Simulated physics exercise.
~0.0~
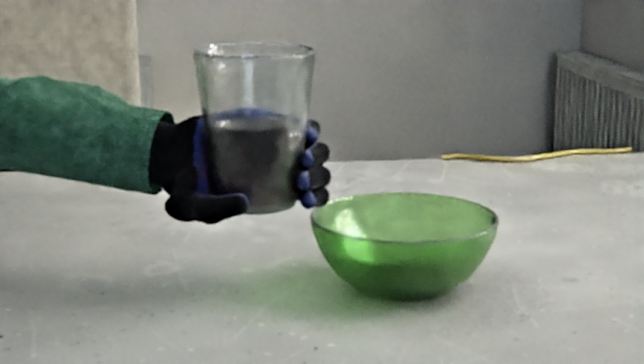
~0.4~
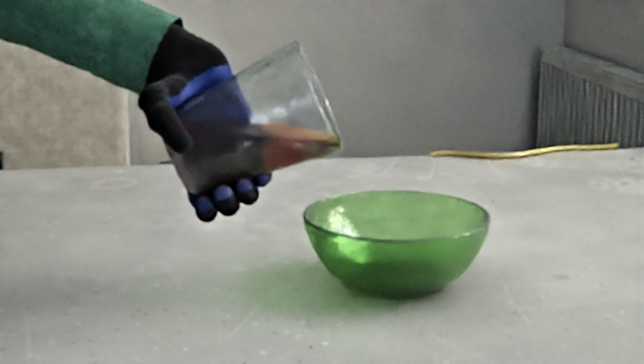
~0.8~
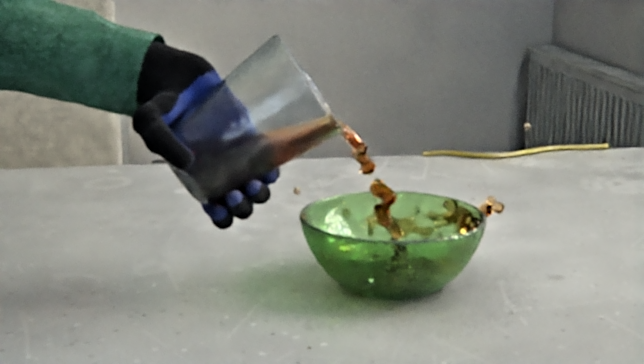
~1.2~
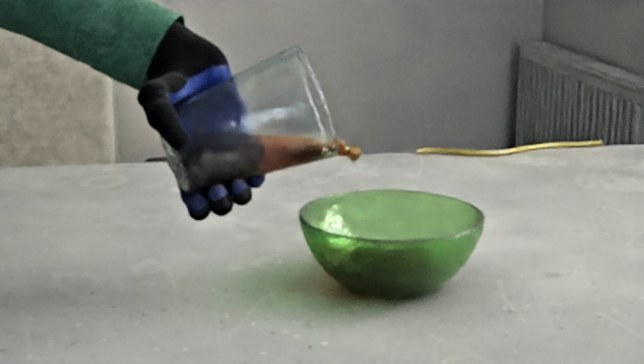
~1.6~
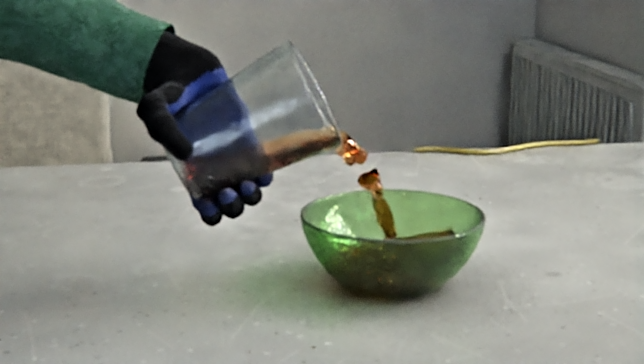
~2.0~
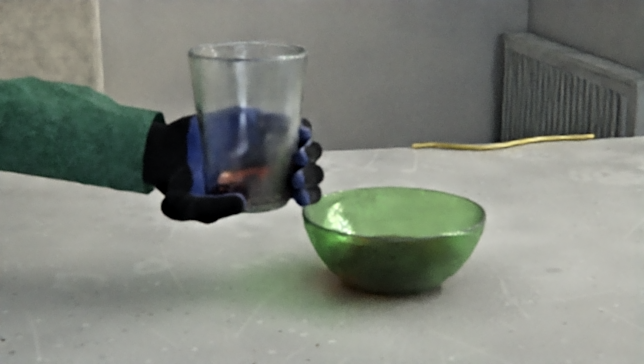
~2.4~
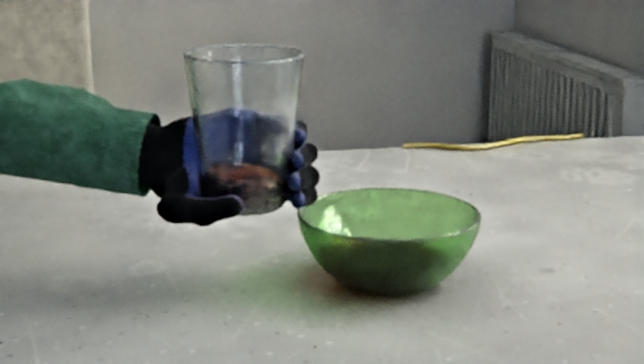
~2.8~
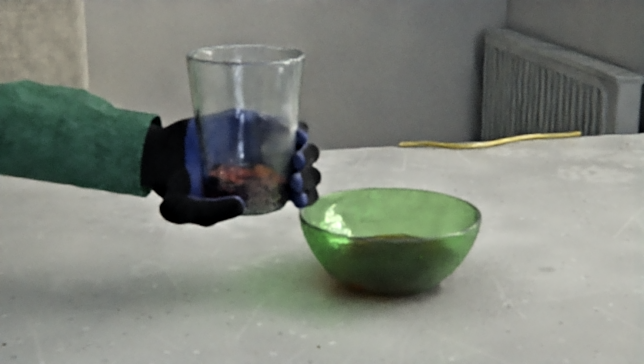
In this clip, a gloved hand in a green sleeve tips a glass of dark liquid toward a green bowl, eases back and tilts again, pouring brownish liquid in bursts. It finally holds the glass upright beside the bowl, with a little liquid left inside.
